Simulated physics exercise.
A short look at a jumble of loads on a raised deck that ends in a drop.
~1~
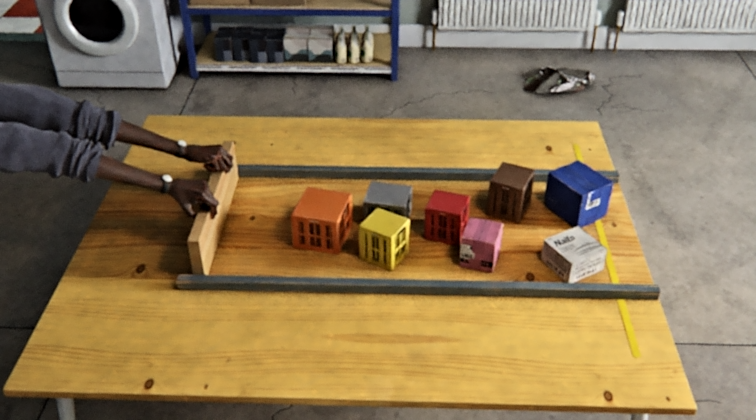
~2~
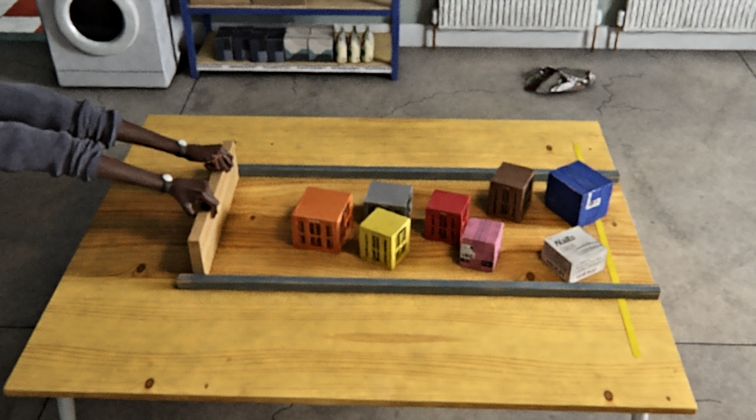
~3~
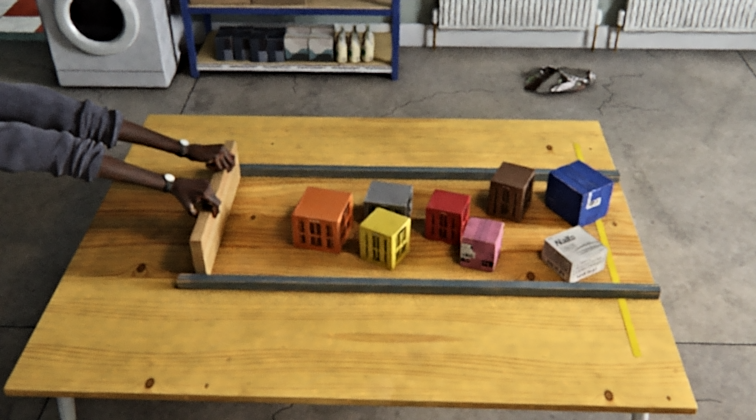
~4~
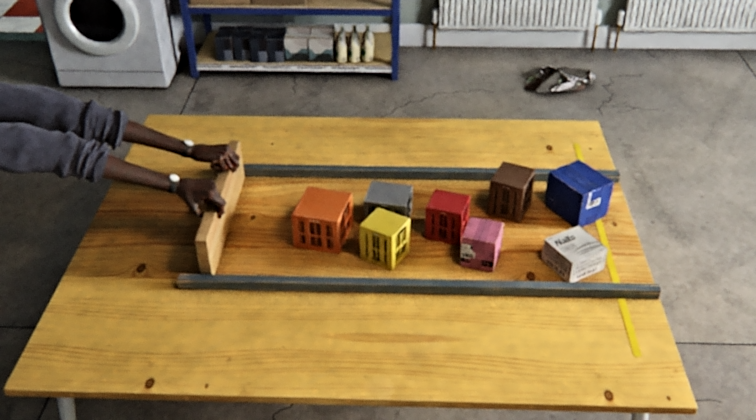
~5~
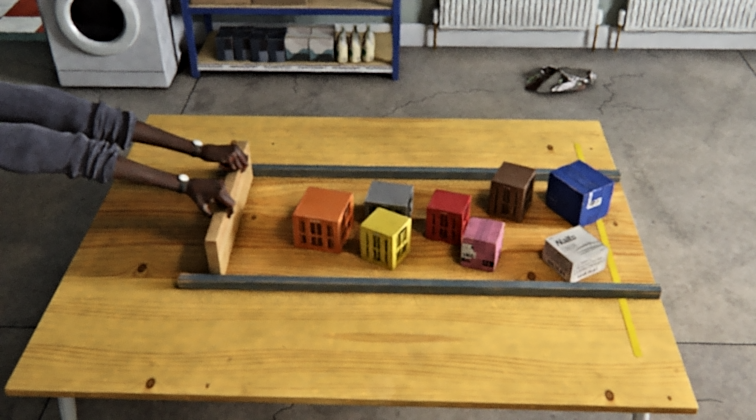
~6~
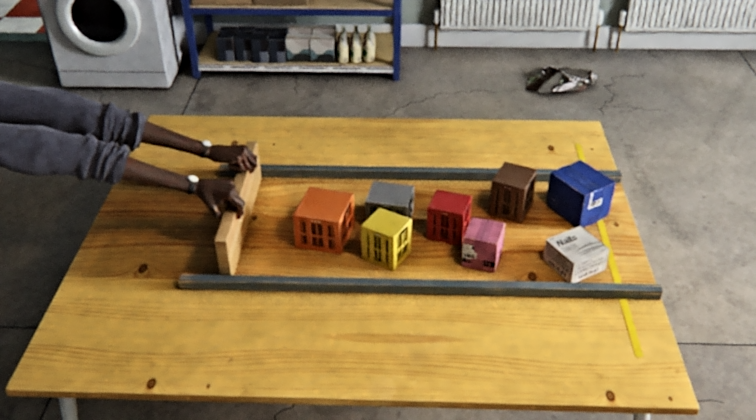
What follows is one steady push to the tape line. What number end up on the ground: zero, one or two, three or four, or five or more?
Outcome: The number that fall off is five or more.
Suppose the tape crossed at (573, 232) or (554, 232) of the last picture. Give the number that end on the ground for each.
In that order 2 and 2.
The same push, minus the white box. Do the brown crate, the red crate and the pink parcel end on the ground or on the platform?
The brown crate tumbles off; the red crate tumbles off; the pink parcel tumbles off.
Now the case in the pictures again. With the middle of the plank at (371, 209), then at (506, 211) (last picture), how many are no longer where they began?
The counts are 4 and 8.
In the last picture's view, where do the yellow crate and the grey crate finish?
First (636, 256), then (615, 192).
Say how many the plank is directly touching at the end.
It touches 3.
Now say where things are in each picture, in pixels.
Blue parcel (578, 195); white box (574, 255); brown crate (511, 192); plank (215, 206); tape (601, 233), in the first picture.
White box (574, 254); pink parcel (481, 245), in the second picture.
Brown crate (511, 192); red crate (447, 217), in the third picture.
Blue parcel (578, 194); plank (222, 206), in the fourth picture.
White box (575, 254); grey crate (389, 206), in the fifth picture.
Blue parcel (580, 194); white box (576, 254); brown crate (513, 192); plank (240, 207); tape (604, 233), in the sixth picture.
Soon after, none off yet; blue parcel at rest near (580, 194); white box at rest near (576, 254); brown crate at rest near (513, 192).
After that, none off yet; blue parcel at rest near (580, 194); white box displaced a little near (585, 253); brown crate displaced a little near (531, 191).
In the end, the number that fall off is five or more; gone, red crate, pink parcel, brown crate, white box and blue parcel.
